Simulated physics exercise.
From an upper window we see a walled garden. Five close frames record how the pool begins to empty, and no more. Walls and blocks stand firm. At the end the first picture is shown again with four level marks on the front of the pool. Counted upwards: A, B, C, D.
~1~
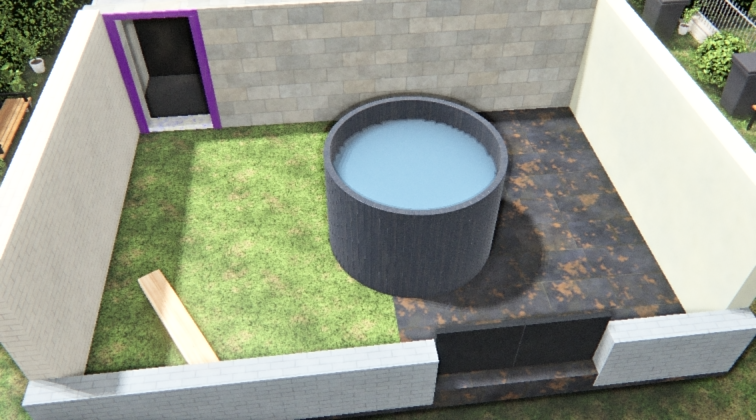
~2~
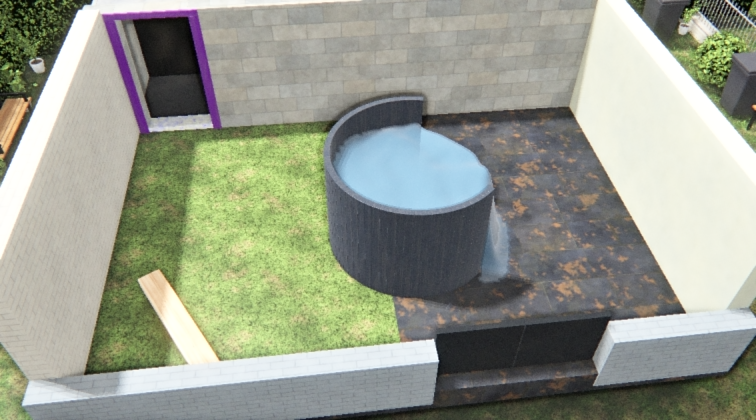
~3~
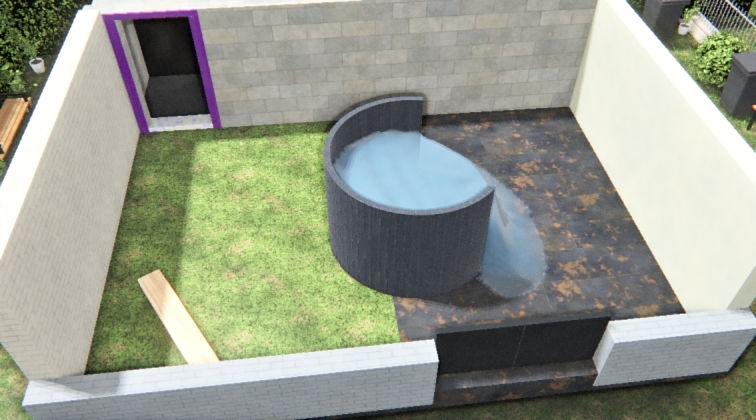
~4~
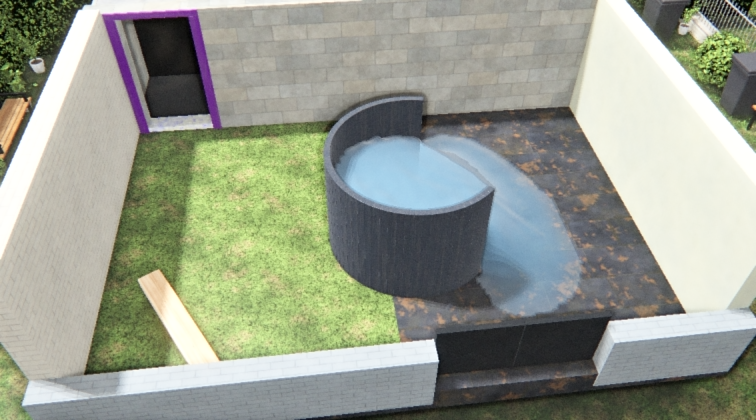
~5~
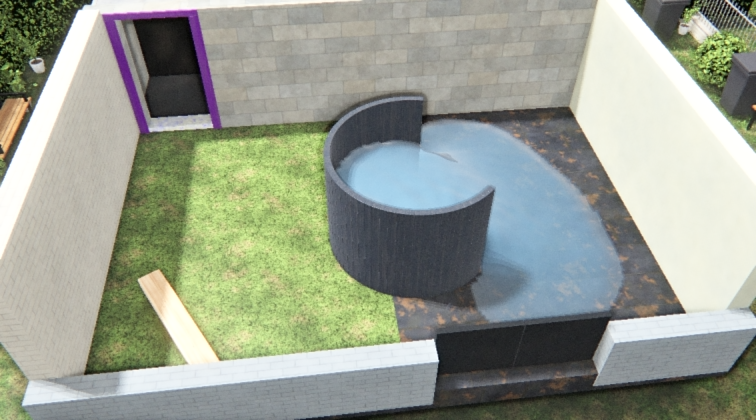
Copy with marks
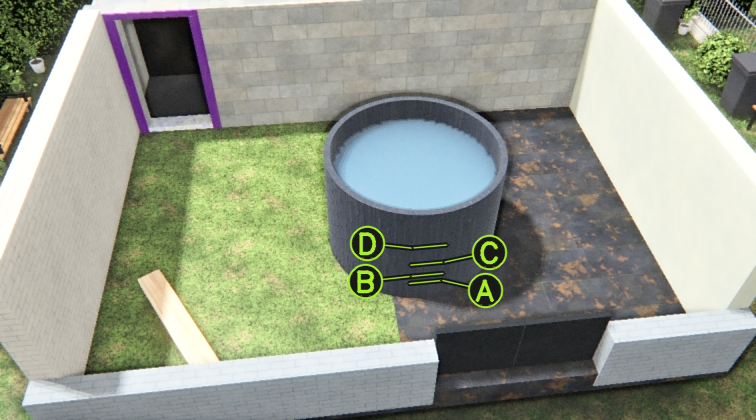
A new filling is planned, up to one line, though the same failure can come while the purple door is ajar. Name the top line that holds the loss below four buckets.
Use line D.
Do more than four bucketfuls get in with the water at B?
No, not at all.
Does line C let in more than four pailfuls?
No.
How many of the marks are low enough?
All of the four.
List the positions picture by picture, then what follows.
In the first picture, water in the pool at rest, its middle at (414, 168); foot of the purple doorway at (182, 130); shut gate at (522, 328).
In the second picture, front seen at (493, 263), 2 % of the ground wet.
In the third picture, front seen at (524, 287), 7 % of the ground wet.
In the fourth picture, front seen at (551, 287), 13 % of the ground wet.
In the fifth picture, front seen at (612, 283), 23 % of the ground wet.
On the marked copy, A at (425, 281); B at (426, 275); C at (427, 263); D at (429, 246); from the bottom up A, B, C, D.
Choosing A, nothing gets over.
Choosing B, nothing gets over.
Choosing C, nothing gets over.
Choosing D, a bucket or two gets in.
